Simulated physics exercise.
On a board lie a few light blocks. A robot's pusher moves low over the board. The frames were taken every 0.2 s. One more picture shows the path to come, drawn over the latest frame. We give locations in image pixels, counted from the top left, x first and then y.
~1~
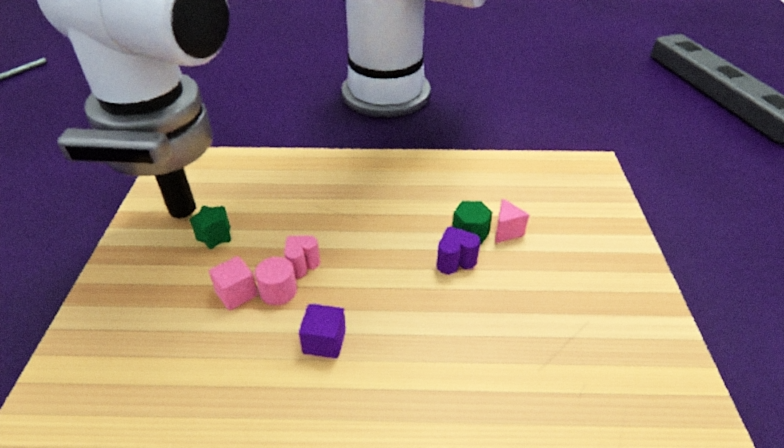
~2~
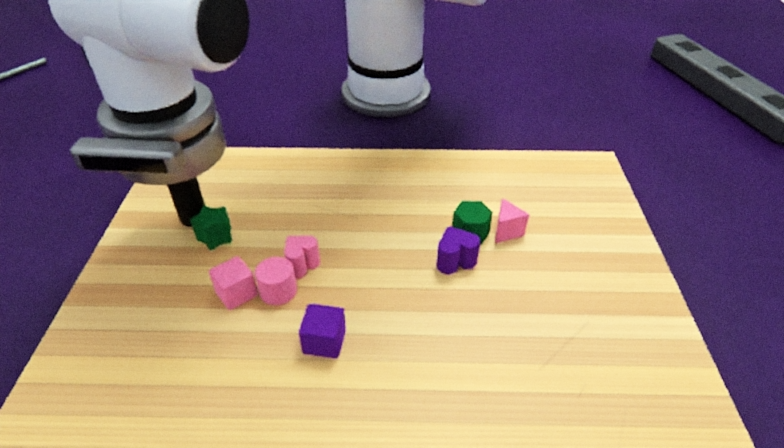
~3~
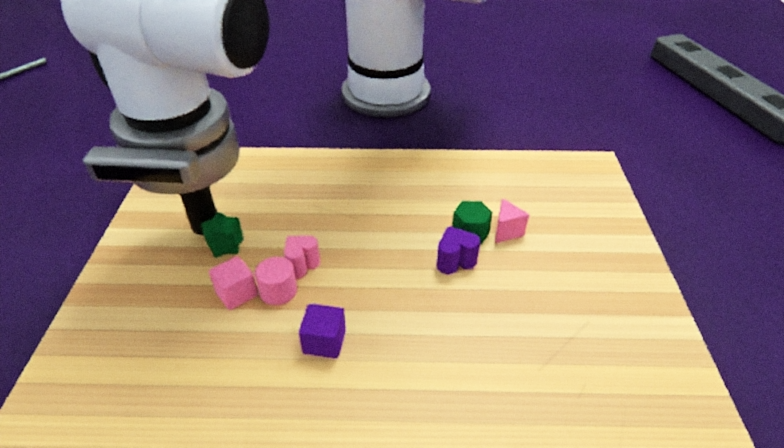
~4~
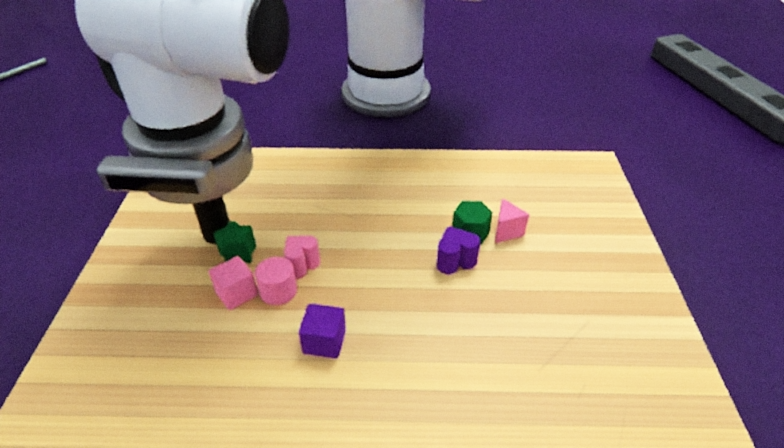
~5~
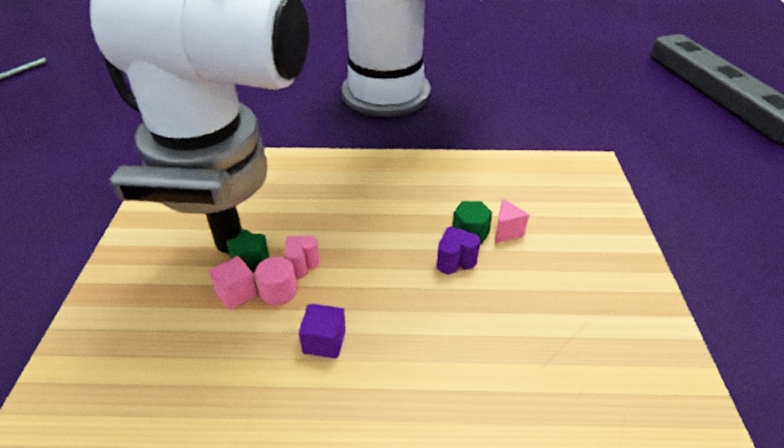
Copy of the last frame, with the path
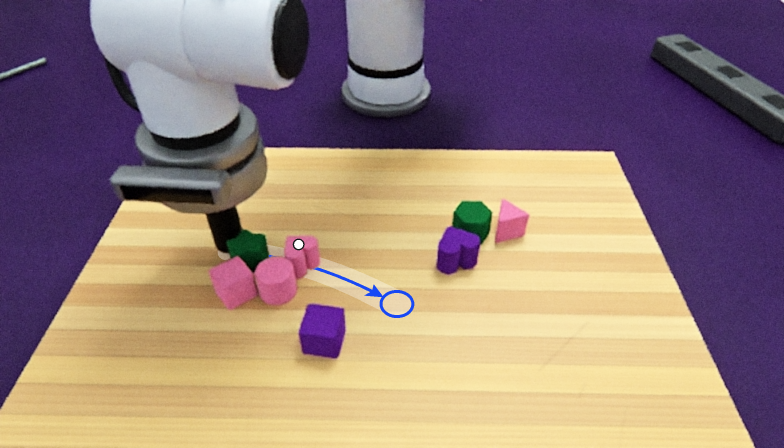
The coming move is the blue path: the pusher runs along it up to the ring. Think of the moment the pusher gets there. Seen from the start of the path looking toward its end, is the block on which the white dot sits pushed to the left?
Going by the path, yes.
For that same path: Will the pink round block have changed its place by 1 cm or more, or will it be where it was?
That block is going to get moved.
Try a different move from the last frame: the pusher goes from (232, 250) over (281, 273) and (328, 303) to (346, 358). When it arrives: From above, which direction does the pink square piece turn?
Clockwise, looking down.
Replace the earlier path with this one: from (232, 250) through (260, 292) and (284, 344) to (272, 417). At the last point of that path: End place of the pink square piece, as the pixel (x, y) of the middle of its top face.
I expect it at (232, 300).
The line goes from (232, 250) via (316, 268), ending at (397, 304); the dot is on the pink heart.
The first path, step by step. One third of the way, pusher at (288, 254); pink square piece at (233, 274), turned 20° clockwise; green star-shaped block at (301, 258), turned 20° clockwise; pink round block at (290, 284); pink heart at (337, 253), turned 20° anticlockwise.
Two thirds of the way, pusher at (342, 271); pink square piece at (233, 274), turned 20° clockwise; green star-shaped block at (326, 278), turned 75° clockwise; pink round block at (293, 295); pink heart at (374, 258), turned 60° anticlockwise.
At the end, pusher at (397, 297); pink square piece at (233, 274), turned 20° clockwise; green star-shaped block at (329, 280), turned 90° clockwise; pink round block at (293, 295); pink heart at (408, 261), turned 145° anticlockwise.
